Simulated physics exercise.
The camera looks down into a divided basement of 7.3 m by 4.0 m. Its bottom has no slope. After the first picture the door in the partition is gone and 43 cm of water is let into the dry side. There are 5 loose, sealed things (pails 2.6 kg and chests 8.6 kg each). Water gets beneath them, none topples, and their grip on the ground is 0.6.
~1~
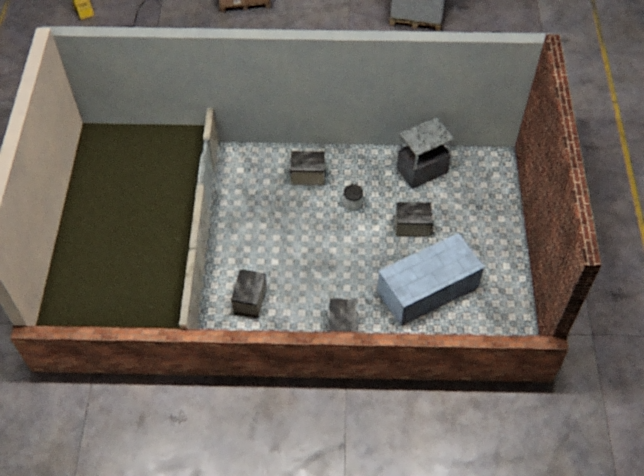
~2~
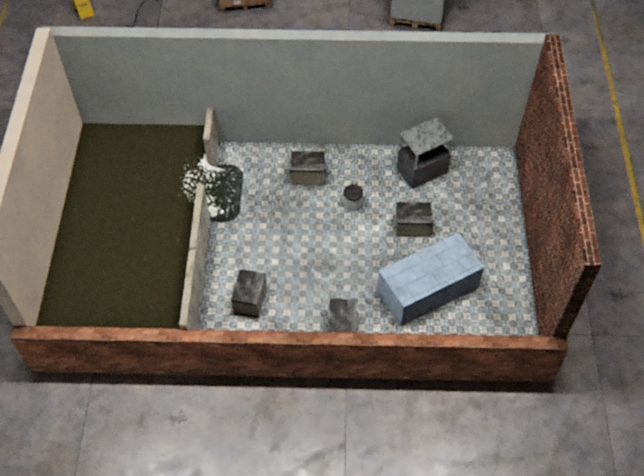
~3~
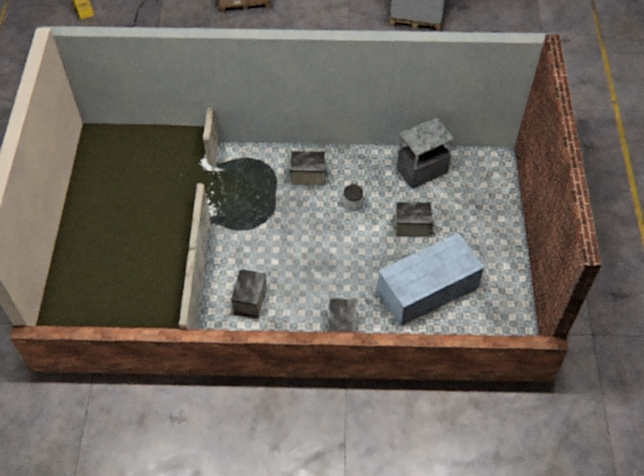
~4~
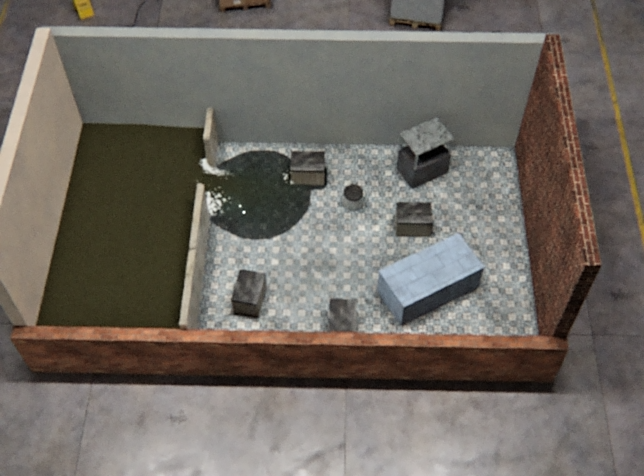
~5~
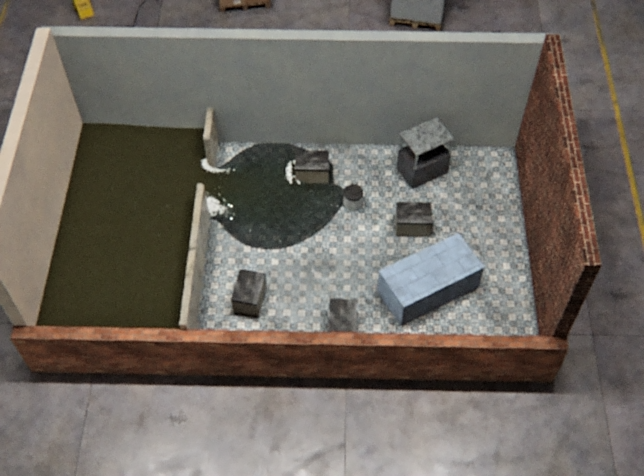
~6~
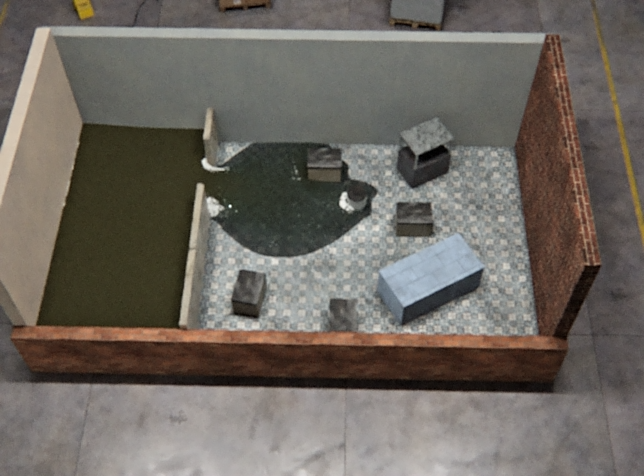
A walled basement with dark water on its left side lost a door in the partition, and the water poured through the gap, spread across the tiled floor and nudged a small chest slightly right.
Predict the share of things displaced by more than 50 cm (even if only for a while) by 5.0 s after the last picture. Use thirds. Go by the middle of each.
It is between one and two thirds.
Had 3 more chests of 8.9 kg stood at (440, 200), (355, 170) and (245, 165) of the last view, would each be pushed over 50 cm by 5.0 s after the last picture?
In that order: Over, more, short of it.
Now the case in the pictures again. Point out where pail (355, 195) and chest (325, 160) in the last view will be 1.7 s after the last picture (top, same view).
Around (514, 186) and (386, 139).
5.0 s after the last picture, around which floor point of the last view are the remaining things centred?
Near (384, 277).
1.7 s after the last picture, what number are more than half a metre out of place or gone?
By then 3.
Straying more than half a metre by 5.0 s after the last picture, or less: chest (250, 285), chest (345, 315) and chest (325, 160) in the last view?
In turn: Short of it, under, over.
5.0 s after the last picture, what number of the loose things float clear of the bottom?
At that moment 4.
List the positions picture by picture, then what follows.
In the first frame, a chest at (308, 161), on the bottom; a pail at (354, 192), on the bottom; 8.6 m2 under water; 0 of 5 have shifted.
In the second frame, a chest at (308, 161) rests on the ground; a pail at (354, 192) rests on the ground; 9.2 m2 under water; 0 of 5 have shifted.
In the third frame, a chest at (308, 161) rests on the ground; a pail at (354, 192) rests on the ground; water covers 10.0 m2; 0 of 5 have shifted.
In the fourth frame, a chest at (308, 161), on the bottom; a pail at (354, 192), on the bottom; 10.9 m2 under water; 0 of 5 have shifted.
In the fifth frame, a chest at (312, 160), on the bottom, 7 cm from its start; a pail at (354, 192), on the bottom; 11.9 m2 under water; 1 of 5 have shifted.
In the sixth frame, a chest at (325, 158) rests on the ground, 28 cm from its start; a pail at (357, 193), on the bottom, 5 cm from its start; 13.0 m2 under water; 2 of 5 have shifted.
Then, 0.4 s after the last picture 2 of 5 are over 50 cm from their spots; 0 afloat.
Then, 1.7 s after the last picture 3 of 5 are over 50 cm from their spots; 2 afloat.
Then, 3.2 s after the last picture 3 of 5 are over 50 cm from their spots; 2 afloat.
Then, 5.0 s after the last picture 3 of 5 are over 50 cm from their spots, and 3 have been at some point; 4 afloat.
